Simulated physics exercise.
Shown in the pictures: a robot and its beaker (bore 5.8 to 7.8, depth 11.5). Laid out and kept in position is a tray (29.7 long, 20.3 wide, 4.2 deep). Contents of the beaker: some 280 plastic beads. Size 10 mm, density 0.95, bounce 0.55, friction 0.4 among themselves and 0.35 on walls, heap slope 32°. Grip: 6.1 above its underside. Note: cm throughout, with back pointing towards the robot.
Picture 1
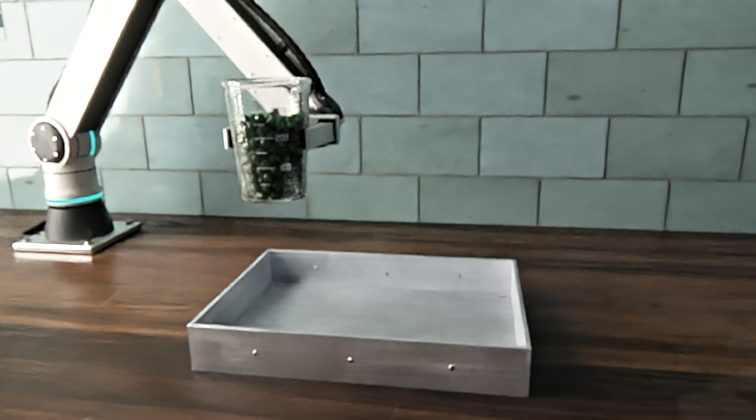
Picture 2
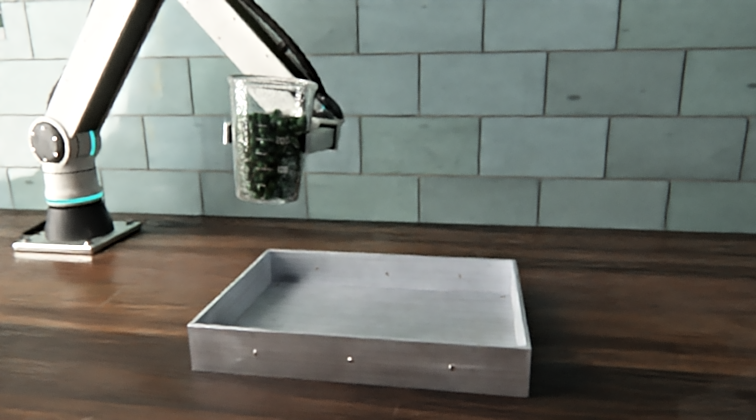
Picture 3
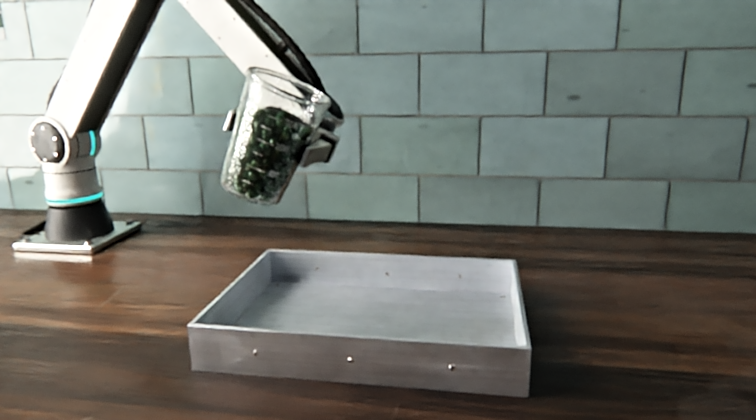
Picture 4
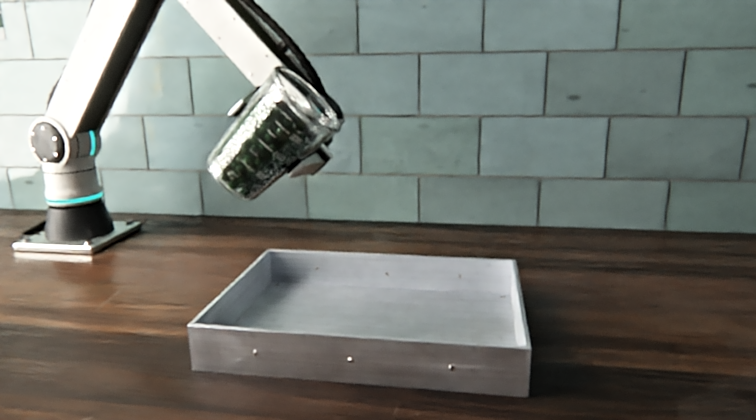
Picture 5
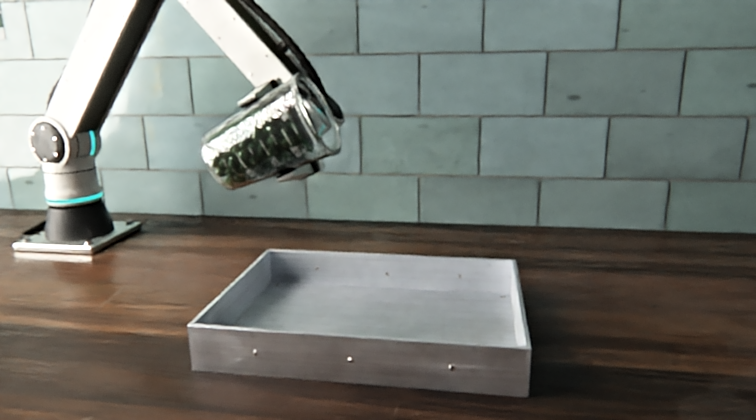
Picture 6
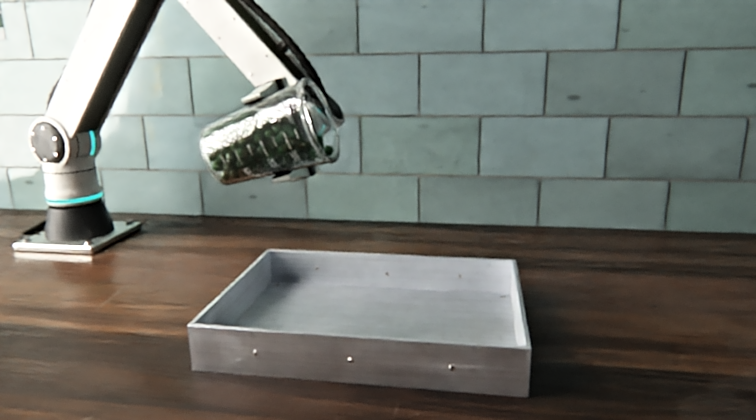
A clear beaker of dark green beads hangs in a robot arm's gripper above a dark wooden tabletop, seen from the front and slightly above against pale blue-green tiles. The white and black arm, ringed with turquoise, stands on a base at left, and a shallow grey tray sits at centre. The gripper tilts the upright beaker rightward until it lies nearly sideways, while the tray and camera stay still.
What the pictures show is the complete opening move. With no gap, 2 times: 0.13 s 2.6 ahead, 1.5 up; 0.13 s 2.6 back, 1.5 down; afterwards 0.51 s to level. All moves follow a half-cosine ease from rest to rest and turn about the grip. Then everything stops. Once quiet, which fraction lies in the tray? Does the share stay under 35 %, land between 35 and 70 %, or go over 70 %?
It stays under 35 %.
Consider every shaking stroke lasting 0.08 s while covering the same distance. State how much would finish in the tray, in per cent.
It would come to around 55 %.
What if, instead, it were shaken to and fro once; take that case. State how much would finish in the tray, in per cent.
I'd expect something close to 15 per cent.
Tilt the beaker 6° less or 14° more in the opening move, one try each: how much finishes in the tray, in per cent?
I'd expect close to 15 and then 65 per cent.
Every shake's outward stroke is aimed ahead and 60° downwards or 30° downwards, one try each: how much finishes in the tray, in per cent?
Try one gives about 0 in a hundred, try two about 10 in a hundred.
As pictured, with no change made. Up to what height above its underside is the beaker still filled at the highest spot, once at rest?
Roughly 8.5 centimetres.
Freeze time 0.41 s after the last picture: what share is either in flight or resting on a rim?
2 %.
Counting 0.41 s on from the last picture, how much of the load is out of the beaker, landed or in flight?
About 15 in a hundred parts are out by then.
Then, 0.41 s after the last picture, tilted 72° forward, highest piece 23 above the table; 244 in the beaker, 29 in the tray, 6 in flight or on a rim.
Then, 0.82 s after the last picture, tilted 25° forward, highest piece 24 above the table; 202 in the beaker, 76 in the tray, 1 in flight or on a rim.
Then, 1.23 s after the last picture, level, highest piece 22 above the table; 202 in the beaker, 77 in the tray.
Then, 2.28 s after the last picture, level, highest piece 22 above the table; 202 in the beaker, 77 in the tray.
Final count, 202 in the beaker, 77 in the tray. That is 28 % in the tray.
